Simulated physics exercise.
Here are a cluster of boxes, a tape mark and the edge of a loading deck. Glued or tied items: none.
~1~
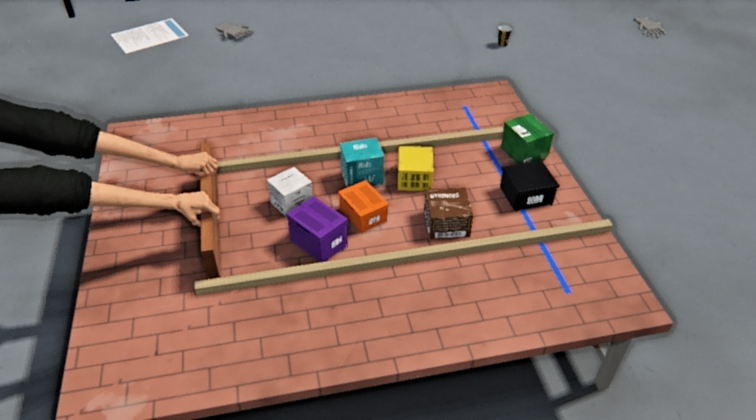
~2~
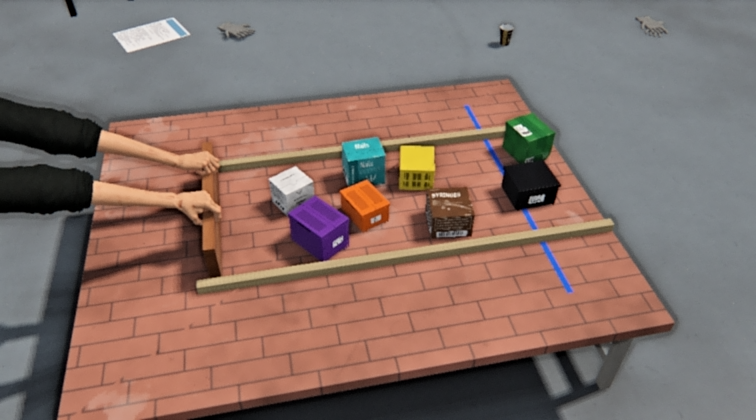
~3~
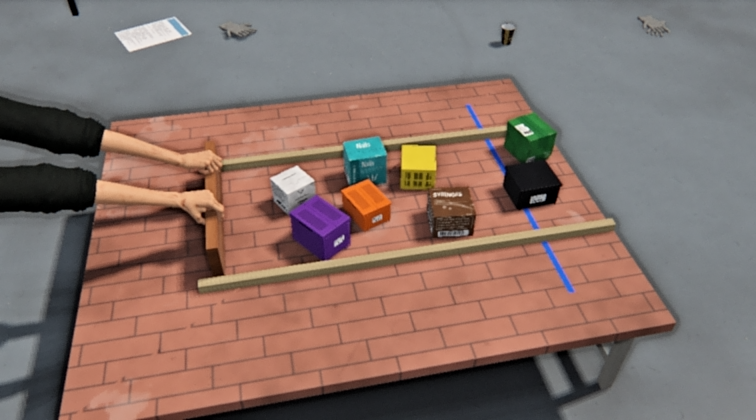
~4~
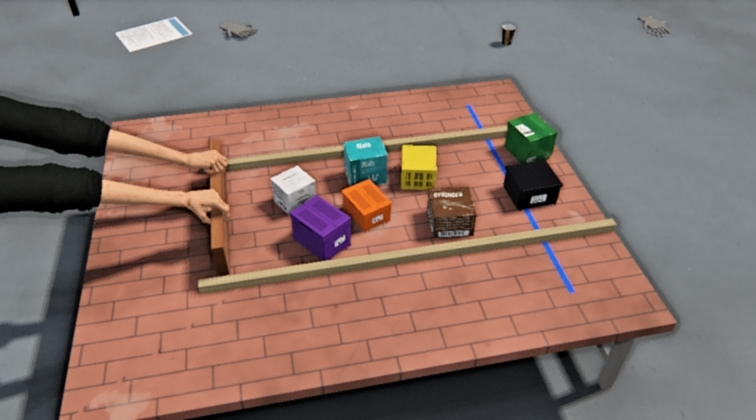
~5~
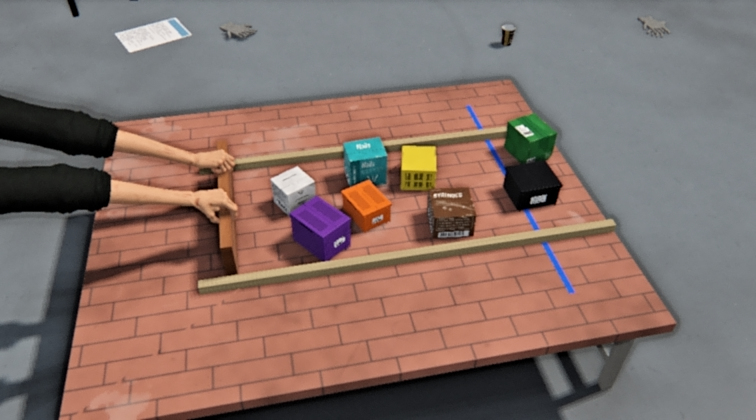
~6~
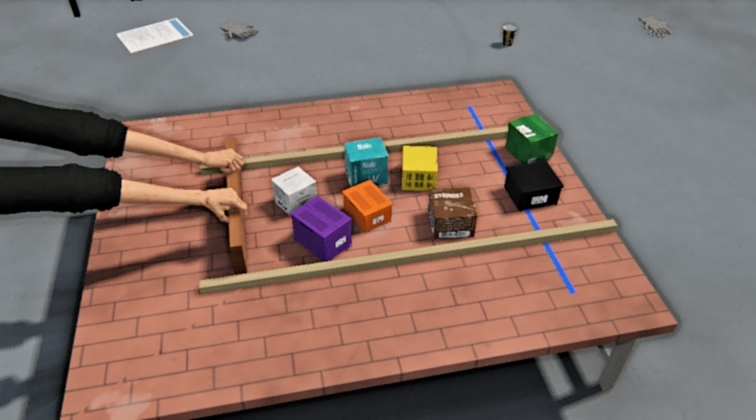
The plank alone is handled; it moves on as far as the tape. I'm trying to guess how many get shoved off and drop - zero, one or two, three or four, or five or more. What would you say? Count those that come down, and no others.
It will most likely knock one or two off.
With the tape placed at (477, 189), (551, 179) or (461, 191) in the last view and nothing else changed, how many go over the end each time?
In order: 0, 5 and 0.
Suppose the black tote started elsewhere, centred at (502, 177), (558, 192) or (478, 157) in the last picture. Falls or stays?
Spot by spot: It ends up off; it ends up off; it ends up off.
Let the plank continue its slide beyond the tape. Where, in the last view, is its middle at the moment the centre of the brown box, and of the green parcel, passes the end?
Middle approx. at (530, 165), then approx. at (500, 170).
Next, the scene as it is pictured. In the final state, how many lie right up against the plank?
3.
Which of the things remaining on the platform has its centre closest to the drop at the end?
The brown box ends nearest.
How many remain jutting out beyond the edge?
Overhang count: 1.
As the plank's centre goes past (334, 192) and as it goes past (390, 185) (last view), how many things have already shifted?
I make it 4 at the first spot and 6 at the other.
Soon after, none off yet; green parcel at rest near (531, 140); black tote at rest near (532, 186); brown box at rest near (452, 213).
After that, none off yet; green parcel at rest near (531, 140); black tote at rest near (532, 186); brown box displaced about its own width near (500, 211).
In the end, the number that fall off is one or two; gone, black tote and green parcel.
